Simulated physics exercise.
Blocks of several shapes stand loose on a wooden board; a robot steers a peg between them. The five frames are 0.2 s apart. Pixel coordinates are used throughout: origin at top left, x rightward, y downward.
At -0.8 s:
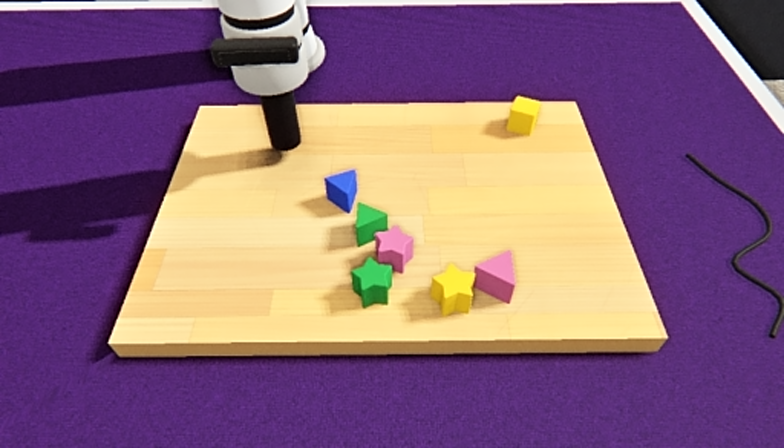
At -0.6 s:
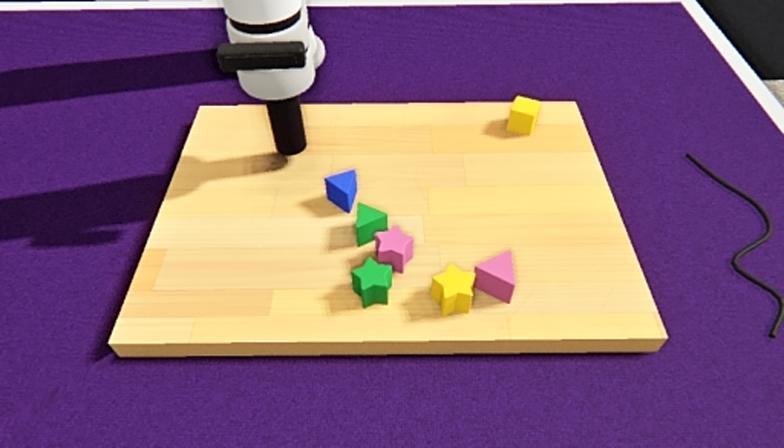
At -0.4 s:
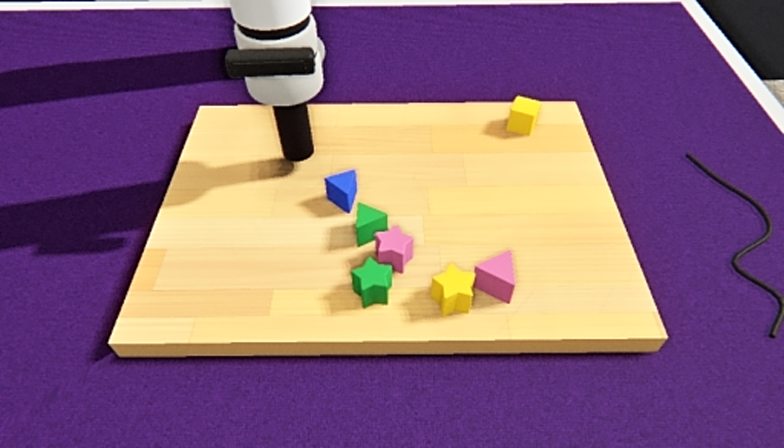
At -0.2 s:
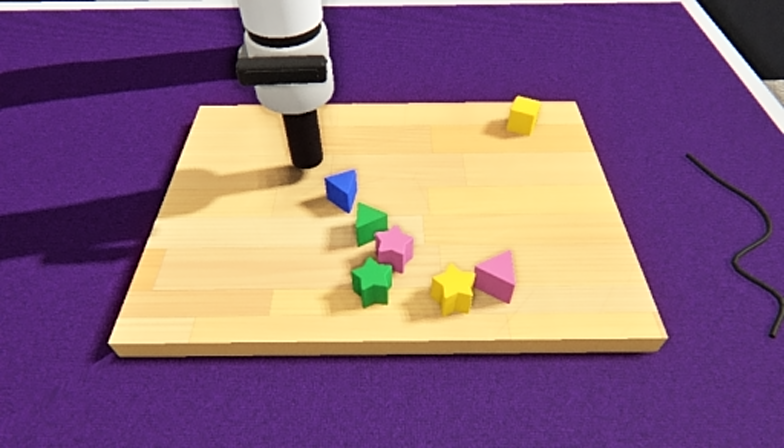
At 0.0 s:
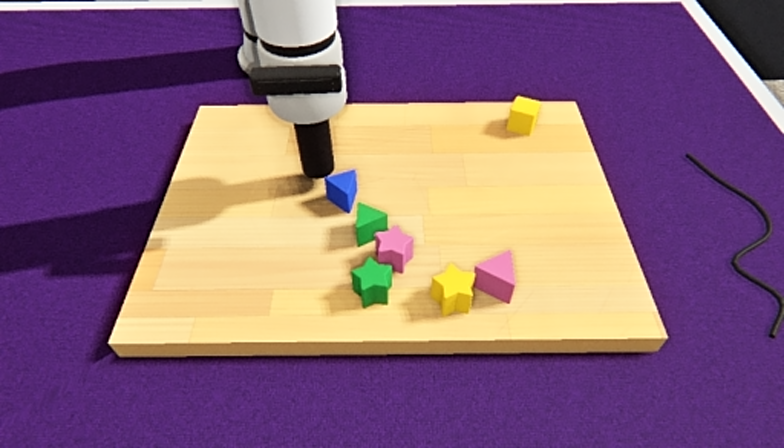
The robot arm's black peg moved slowly down and to the right across the wooden board, drawing close to the blue triangular block, while all the colored blocks stayed still.
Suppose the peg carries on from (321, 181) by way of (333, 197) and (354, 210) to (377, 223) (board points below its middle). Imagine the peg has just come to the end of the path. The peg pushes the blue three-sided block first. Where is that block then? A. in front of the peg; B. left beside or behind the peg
A (in front of the peg)
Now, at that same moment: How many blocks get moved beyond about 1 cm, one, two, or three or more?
I'd say two blocks get moved.
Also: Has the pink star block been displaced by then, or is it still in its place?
Here the pink star block stays on its spot.
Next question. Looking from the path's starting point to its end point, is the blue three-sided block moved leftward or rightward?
Left side.
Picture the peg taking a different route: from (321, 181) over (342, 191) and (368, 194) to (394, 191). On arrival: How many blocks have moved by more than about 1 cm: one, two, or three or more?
I'm going with one.
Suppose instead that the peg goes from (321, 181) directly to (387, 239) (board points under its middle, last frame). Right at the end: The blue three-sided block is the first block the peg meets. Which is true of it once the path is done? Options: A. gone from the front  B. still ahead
The answer is B.
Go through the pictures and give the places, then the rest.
Peg's lower end at (286, 142); blue three-sided block at (342, 179); green three-sided block at (367, 214); pink star block at (393, 239), in the first frame.
Peg at (291, 146); blocks still, in the second frame.
Peg at (299, 152); blocks still, in the third frame.
Peg at (308, 159); blocks still, in the fourth frame.
Peg at (319, 168); blue three-sided block at (342, 179); green three-sided block at (367, 214); pink star block at (393, 239), in the fifth frame.
On the path given first. One third of the way, peg at (332, 185); blue three-sided block at (354, 188), turned 35° anticlockwise.
Two thirds of the way, peg at (353, 198); blue three-sided block at (378, 199), turned 30° anticlockwise; green three-sided block at (368, 216).
At the end, peg at (376, 210); blue three-sided block at (403, 211), turned 35° anticlockwise; green three-sided block at (369, 223), turned 15° anticlockwise; pink star block still.
